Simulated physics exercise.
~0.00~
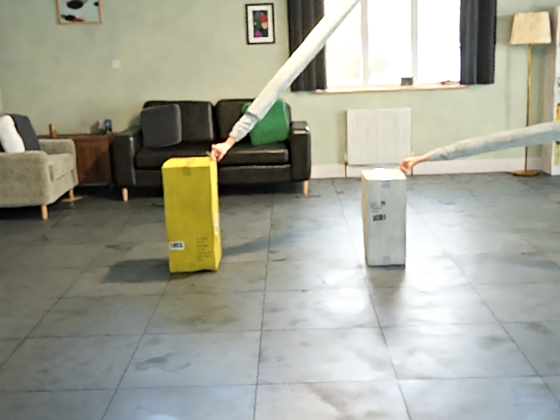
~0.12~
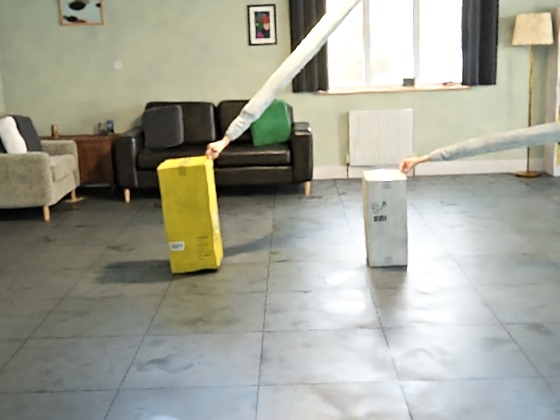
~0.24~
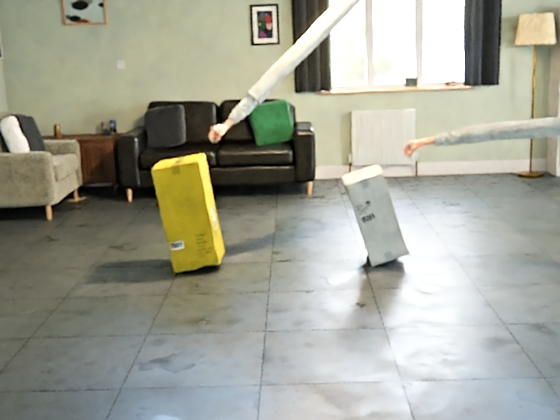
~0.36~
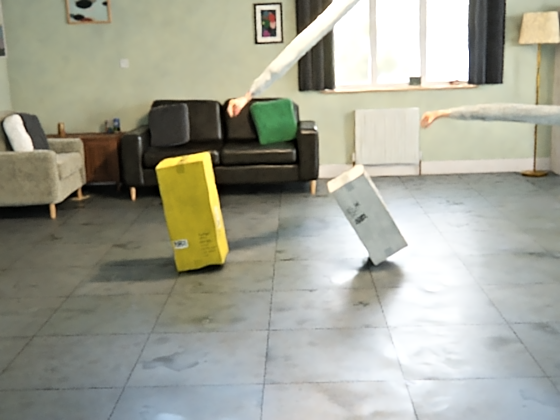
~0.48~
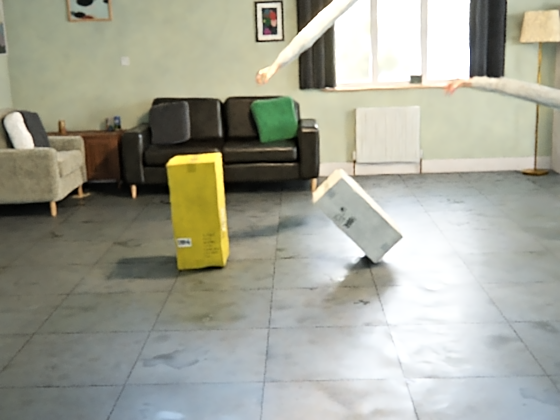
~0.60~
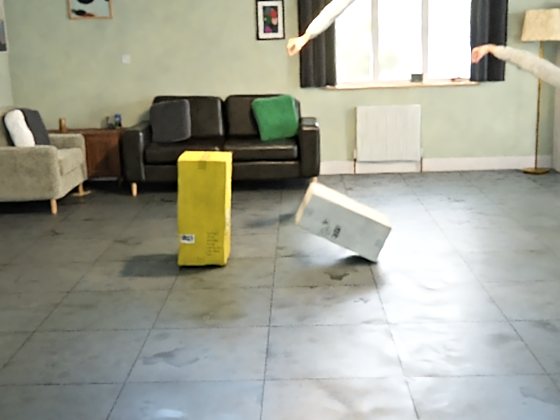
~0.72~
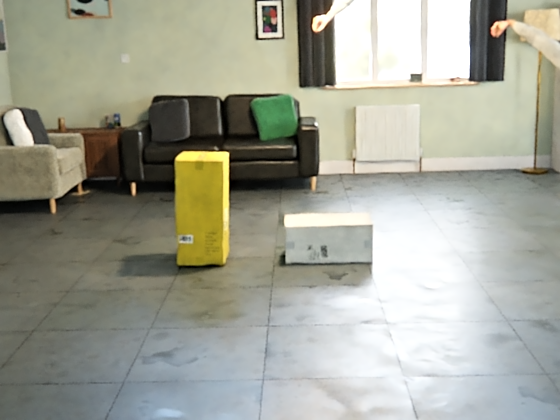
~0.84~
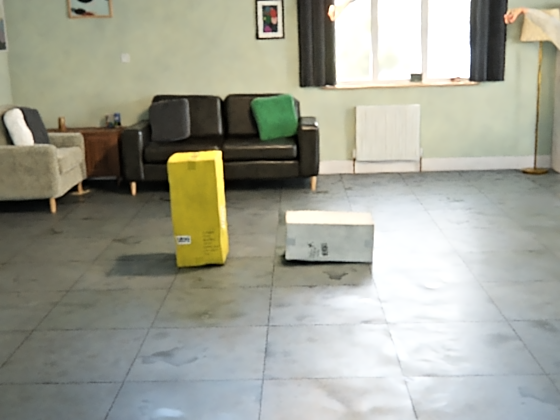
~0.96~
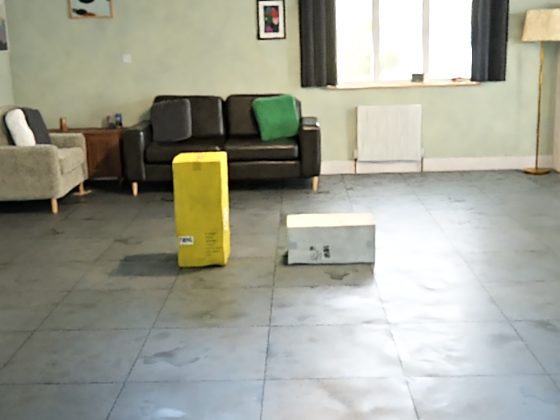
White box toppling left onto its side after two hands push both boxes, while the yellow one rocks and stays standing.
